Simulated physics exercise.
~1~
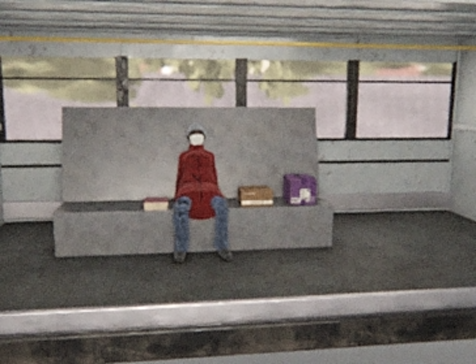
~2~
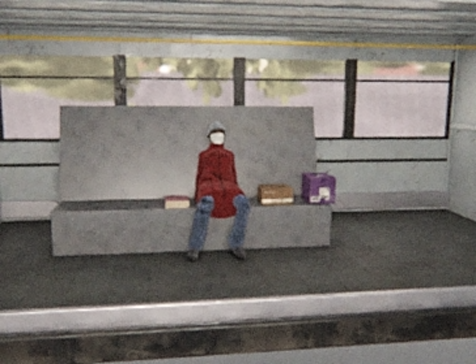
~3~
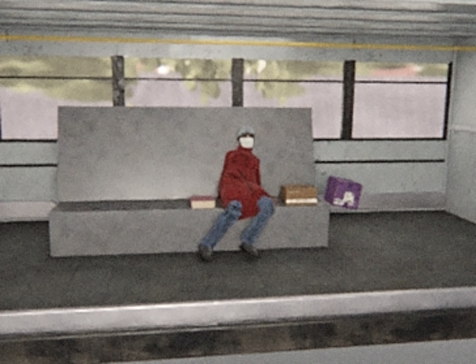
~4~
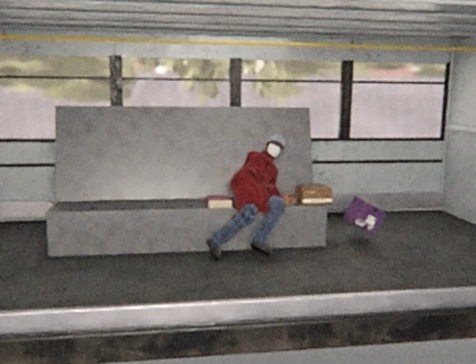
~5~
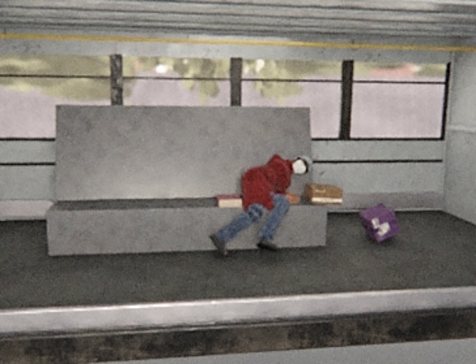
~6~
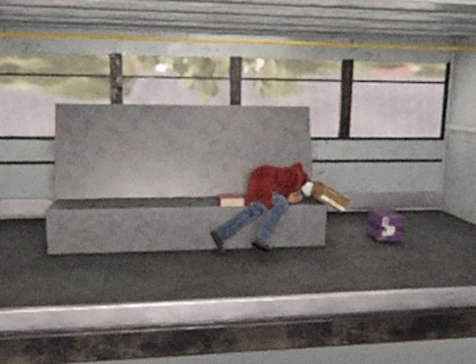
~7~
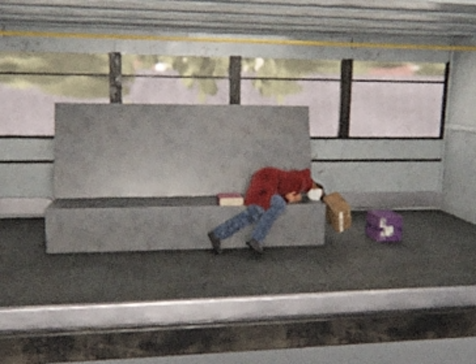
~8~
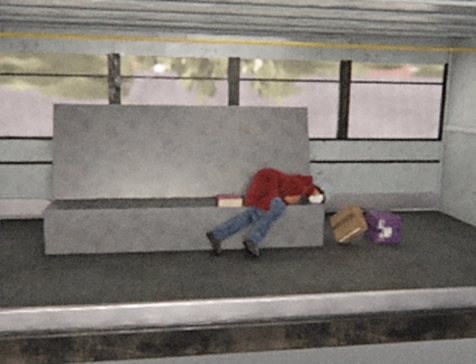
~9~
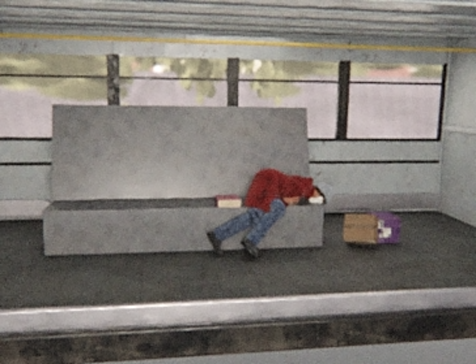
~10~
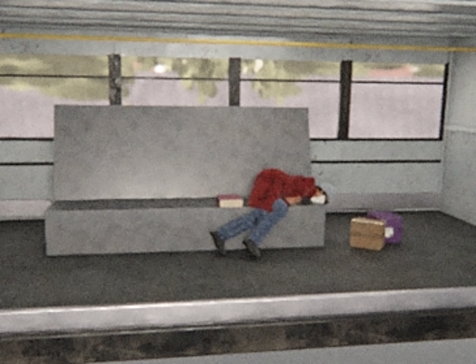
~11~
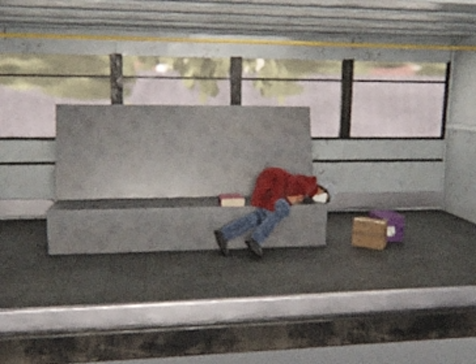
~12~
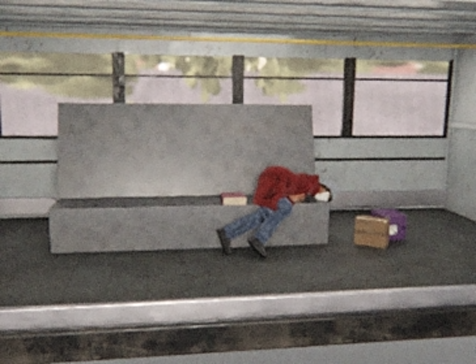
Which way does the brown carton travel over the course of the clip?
The brown carton moves to the right along the bench and tips off that end, coming to rest on the floor beside the purple bag.
